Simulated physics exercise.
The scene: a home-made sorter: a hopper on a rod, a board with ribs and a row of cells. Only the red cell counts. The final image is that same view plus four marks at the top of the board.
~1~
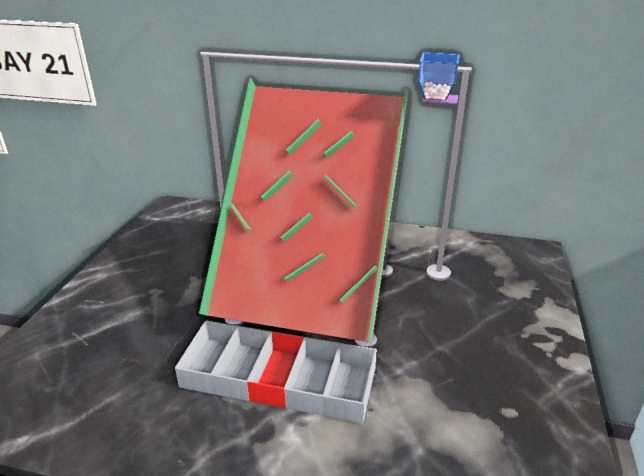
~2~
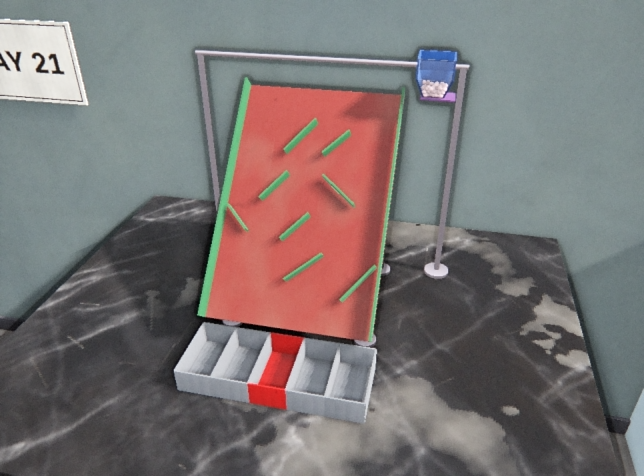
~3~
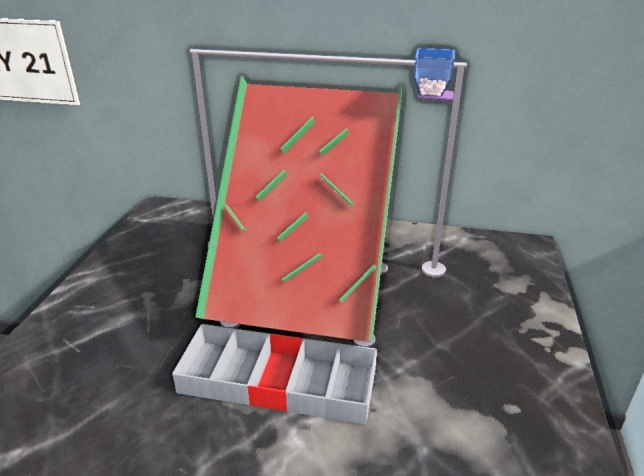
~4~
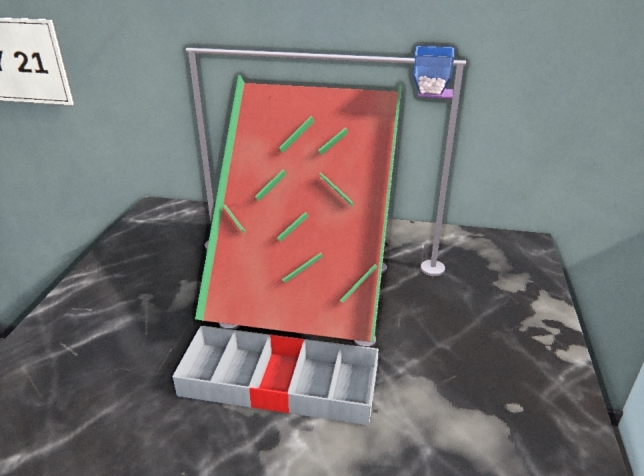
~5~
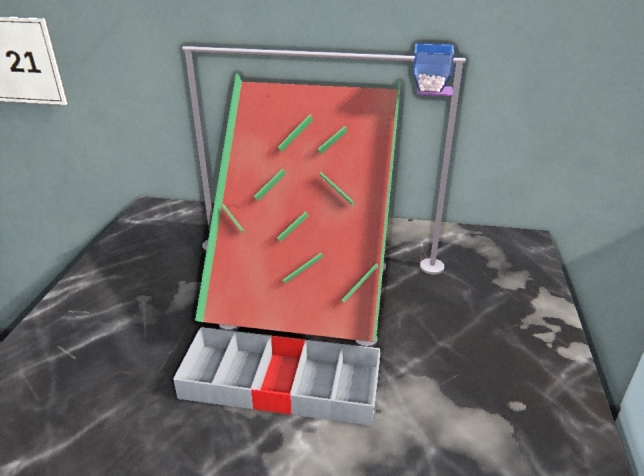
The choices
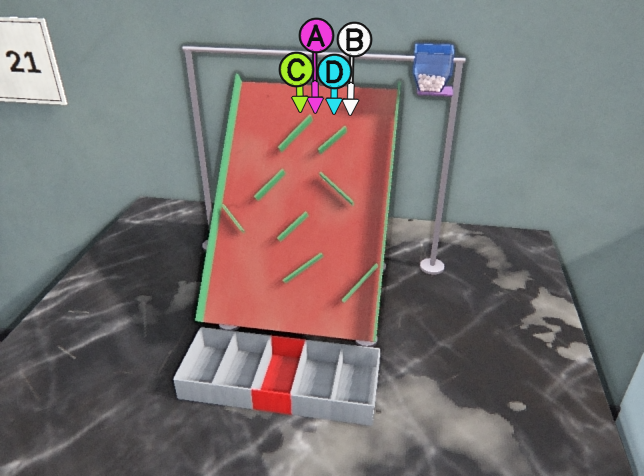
A tilted red board with green ribs stands above five cells as the view drifts slightly.
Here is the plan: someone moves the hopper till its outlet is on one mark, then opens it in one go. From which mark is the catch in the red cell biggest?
I would pick mark C.
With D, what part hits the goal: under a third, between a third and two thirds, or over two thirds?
Under a third.
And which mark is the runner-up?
That is mark B.
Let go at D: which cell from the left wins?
The first.
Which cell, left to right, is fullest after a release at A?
It is the second one.
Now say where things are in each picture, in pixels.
In the first frame, hopper near (436, 90), sugar pearls, door shut.
In the second frame, ribs (284, 149) to (316, 118), (322, 152) to (349, 130), (259, 197) to (287, 171).
In the third frame, ribs (321, 174) to (352, 204), (225, 204) to (243, 229), (278, 238) to (307, 213).
In the fourth frame, ribs (283, 280) to (321, 254), (341, 301) to (376, 265).
In the fifth frame, red cell near (272, 400), number 3 of 5 from the left.
On the marked copy, mark A meets the board at (315, 107); mark B meets the board at (350, 109); mark C meets the board at (300, 106); mark D meets the board at (334, 108).
With A, a small share in the red cell, the bulk in other cells, a small share outside the box.
With B, close to a quarter in the red cell, close to half in other cells, close to a quarter outside the box.
With C, close to half in the red cell, close to a third in other cells, a small share outside the box.
With D, a small share in the red cell, the bulk in other cells, a small share outside the box.
